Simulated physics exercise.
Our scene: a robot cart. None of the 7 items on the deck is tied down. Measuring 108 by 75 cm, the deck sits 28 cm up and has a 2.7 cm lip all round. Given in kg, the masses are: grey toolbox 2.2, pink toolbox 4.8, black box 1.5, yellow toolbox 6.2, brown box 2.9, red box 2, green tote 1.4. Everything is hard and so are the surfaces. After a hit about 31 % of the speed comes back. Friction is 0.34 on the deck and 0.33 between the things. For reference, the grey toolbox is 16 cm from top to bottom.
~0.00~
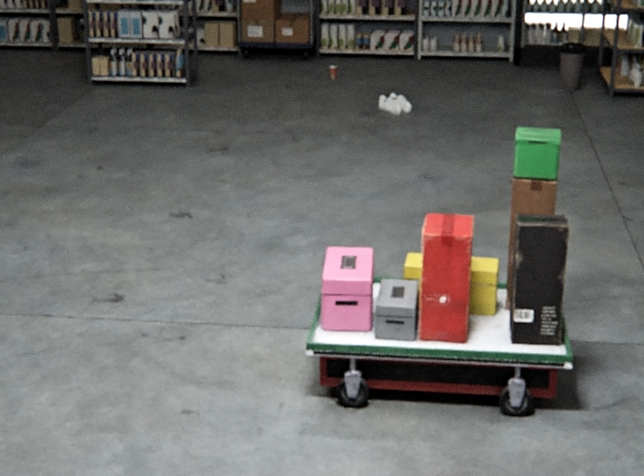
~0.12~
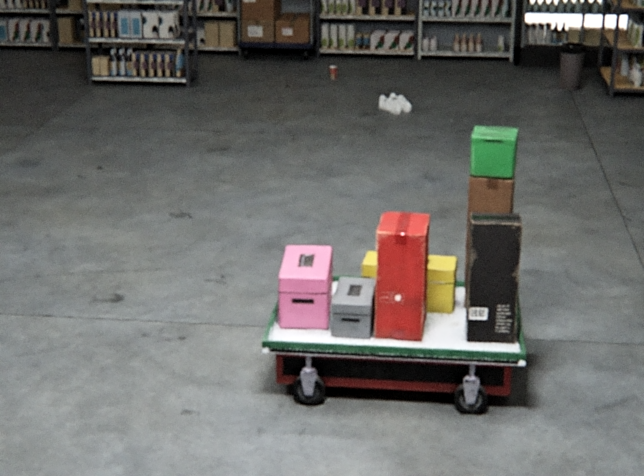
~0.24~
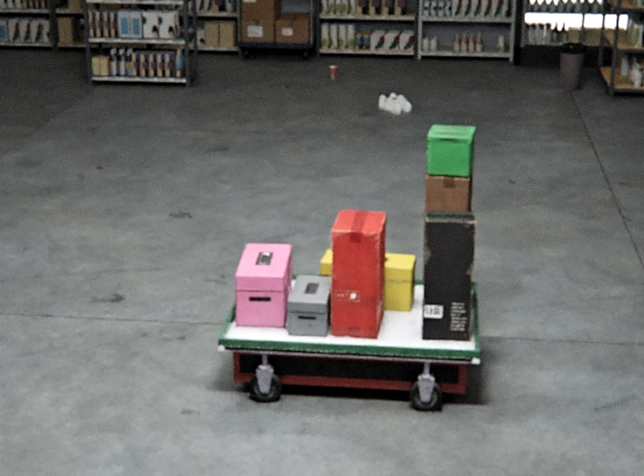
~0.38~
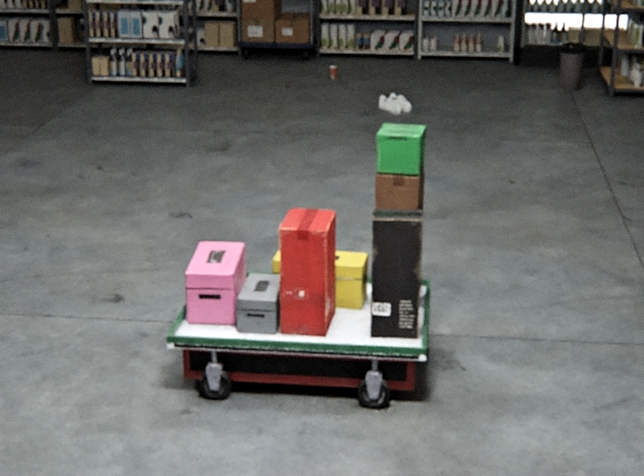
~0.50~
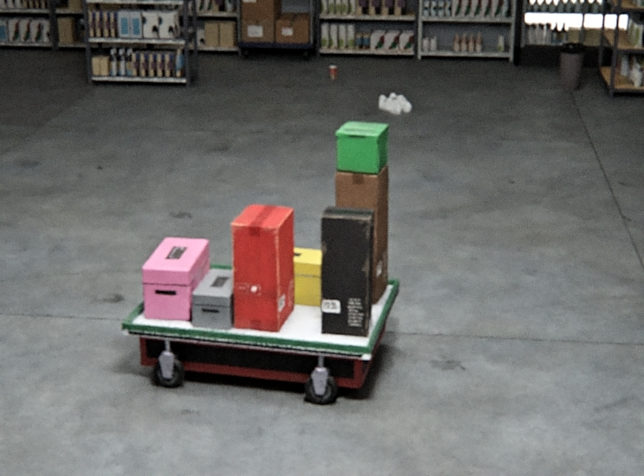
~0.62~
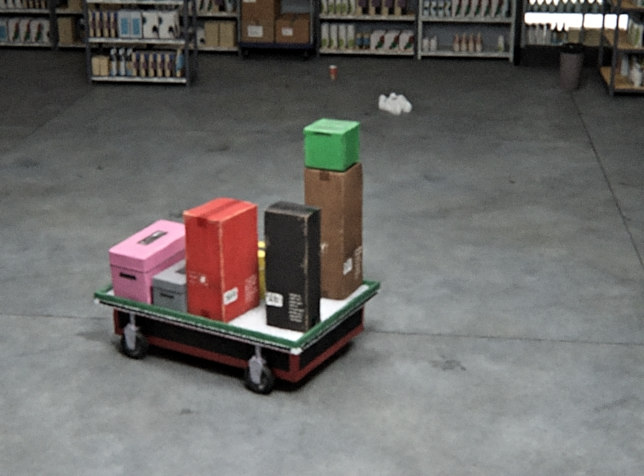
Warehouse floor, a cart loaded with colourful boxes rolling left past shelves, then turning as some of the boxes shift on its deck.
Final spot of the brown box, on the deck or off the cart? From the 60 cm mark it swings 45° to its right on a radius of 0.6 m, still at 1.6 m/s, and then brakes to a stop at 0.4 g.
On the deck.
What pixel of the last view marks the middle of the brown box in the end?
Near (215, 218).
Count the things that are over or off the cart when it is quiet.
Total: 3.
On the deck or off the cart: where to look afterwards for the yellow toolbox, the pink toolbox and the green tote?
The yellow toolbox ends on the deck; the pink toolbox is still on the deck; the green tote ends off the cart.
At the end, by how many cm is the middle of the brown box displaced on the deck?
Displacement: Approx. 44 cm.
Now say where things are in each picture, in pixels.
In the first picture, cart has run 0 cm; grey toolbox (397, 309).
In the second picture, cart has run 19 cm; black box (493, 278).
In the third picture, cart has run 38 cm; red box (359, 274); green tote (451, 151).
In the fourth picture, cart has run 61 cm; grey toolbox (262, 303); pink toolbox (217, 282).
In the fifth picture, cart has run 80 cm, turned 6°; pink toolbox (177, 278) shifted 7 cm; black box (347, 272).
In the sixth picture, cart has run 99 cm, turned 23°; brown box (334, 229) shifted 3 cm; red box (223, 260) shifted 10 cm.
Around 0.92 s, cart has run 146 cm, turned 45°; brown box shifted 2 cm near (283, 212); black box at 22° to upright; red box at 5° to upright.
Around 1.42 s, cart has run 170 cm, turned 45°, stopped; black box now off the cart; brown box at 27° to upright near (239, 191); green tote at 27° to upright.
Around 2.02 s, cart has run 170 cm, turned 45°, stopped; green tote now off the cart; brown box on its side near (215, 218); yellow toolbox shifted 16 cm.
Finally (2.7 s), off the cart, black box and green tote; on their side or leaning hard on the deck, brown box; not toppled but over 10 cm from the start, grey toolbox, yellow toolbox and red box; the last one still in place (within 10 cm). In the last view, brown box near (215, 218).
